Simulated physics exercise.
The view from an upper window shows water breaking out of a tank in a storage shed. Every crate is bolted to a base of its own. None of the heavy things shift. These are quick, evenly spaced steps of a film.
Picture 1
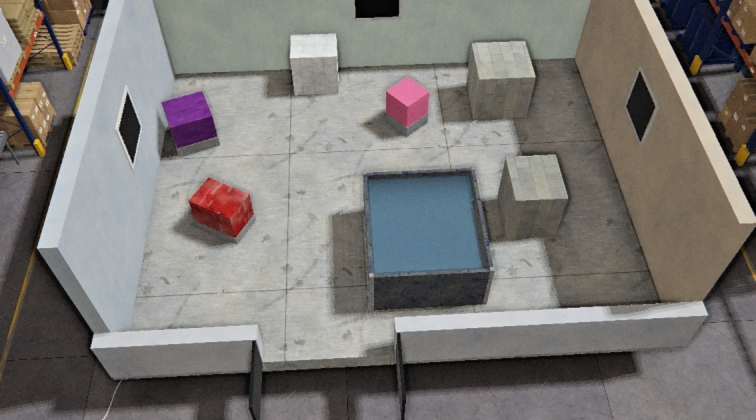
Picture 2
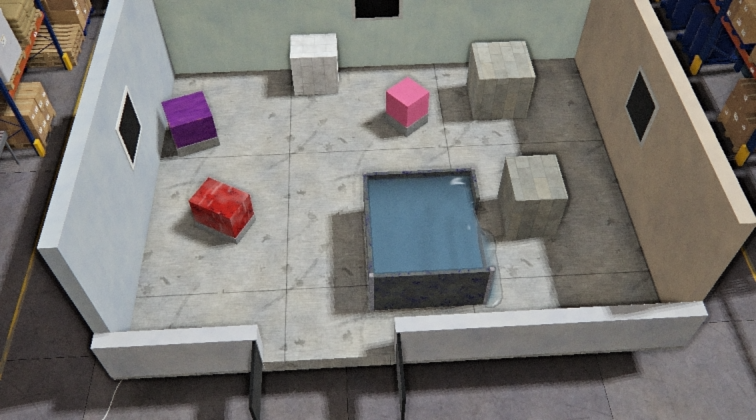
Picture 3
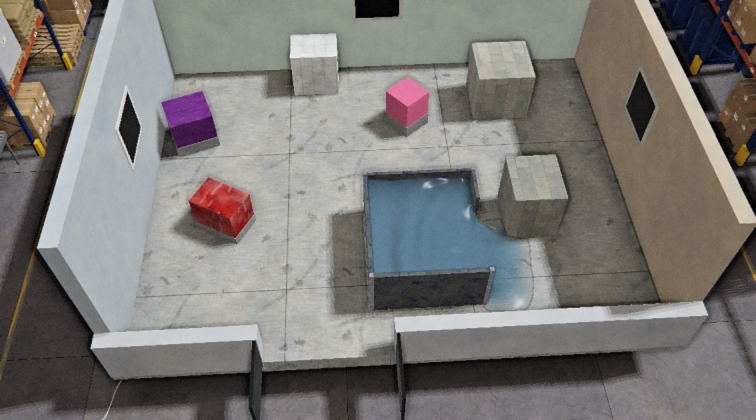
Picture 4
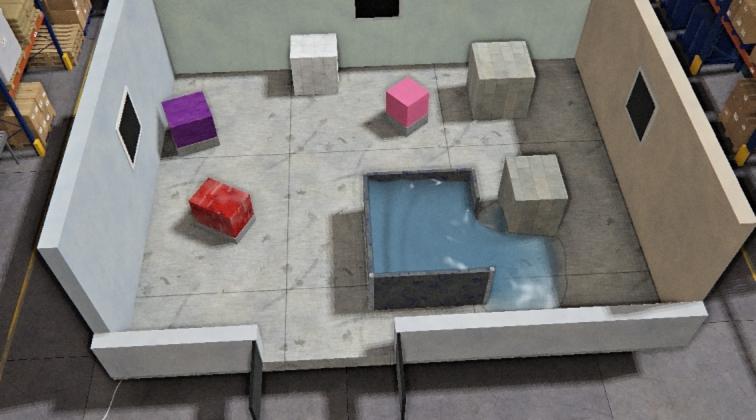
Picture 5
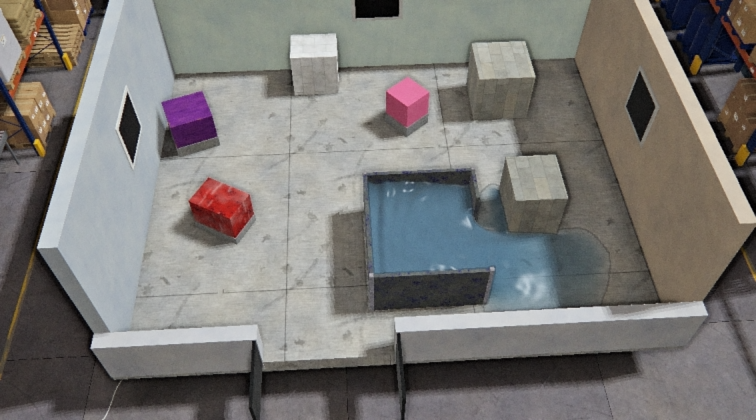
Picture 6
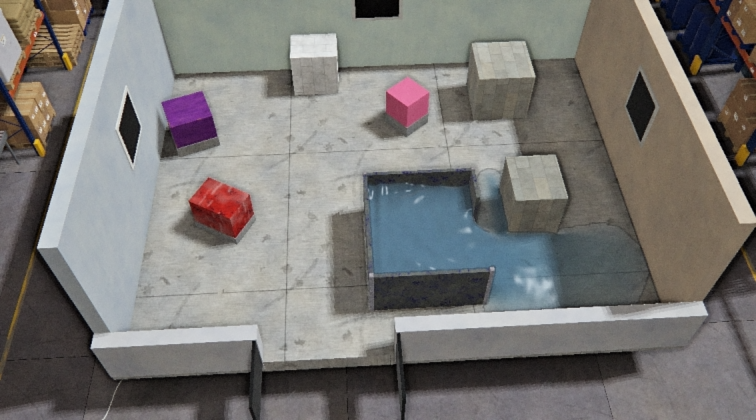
A dark-walled open tank of blue water stands right of centre in a roofless storage shed, seen steadily from high above. Around it on the pale floor sit a red block and a purple one at left, a white one at the back, a pink one near the middle, and two grey ones at right. The water, still at first, breaks out through the tank's right side and spreads rightward across the floor past the nearer grey block, while the blocks stay put.
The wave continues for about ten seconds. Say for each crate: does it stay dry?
Purple crate: Safe, red crate: Safe, pink crate: Safe.
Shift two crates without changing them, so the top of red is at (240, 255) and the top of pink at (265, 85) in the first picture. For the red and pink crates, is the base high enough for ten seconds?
Taking them in turn, red is missed and pink is missed.
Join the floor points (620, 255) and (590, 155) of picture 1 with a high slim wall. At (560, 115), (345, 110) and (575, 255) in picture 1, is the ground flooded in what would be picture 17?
As listed: Awash, not flooded, wet.
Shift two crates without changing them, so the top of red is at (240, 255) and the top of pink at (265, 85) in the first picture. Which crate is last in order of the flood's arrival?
Purple one.
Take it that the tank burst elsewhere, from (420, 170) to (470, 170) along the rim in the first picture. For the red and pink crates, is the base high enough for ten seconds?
Red stays untouched; pink gets drenched.
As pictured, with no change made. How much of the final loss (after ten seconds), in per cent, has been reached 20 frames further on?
Around 0 % of the total, roughly.
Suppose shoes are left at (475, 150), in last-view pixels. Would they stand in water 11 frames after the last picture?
At that place: Wet.
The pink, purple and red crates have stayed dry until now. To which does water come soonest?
The pink-painted one comes first.
A moment on, water covers 20 % of the floor; the purple crate not reached, the red crate not reached, the pink crate not reached.
Next, water covers 25 % of the floor; the purple crate not reached, the red crate not reached, the pink crate water round its plinth.
Then, water covers 40 % of the floor; the purple crate not reached, the red crate not reached, the pink crate water round its plinth.
Later, water covers 65 % of the floor; the purple crate not reached, the red crate not reached, the pink crate water round its plinth.
In the end, water covers 95 % of the floor; the purple crate stayed above the water, the red crate stayed above the water, the pink crate stayed above the water.
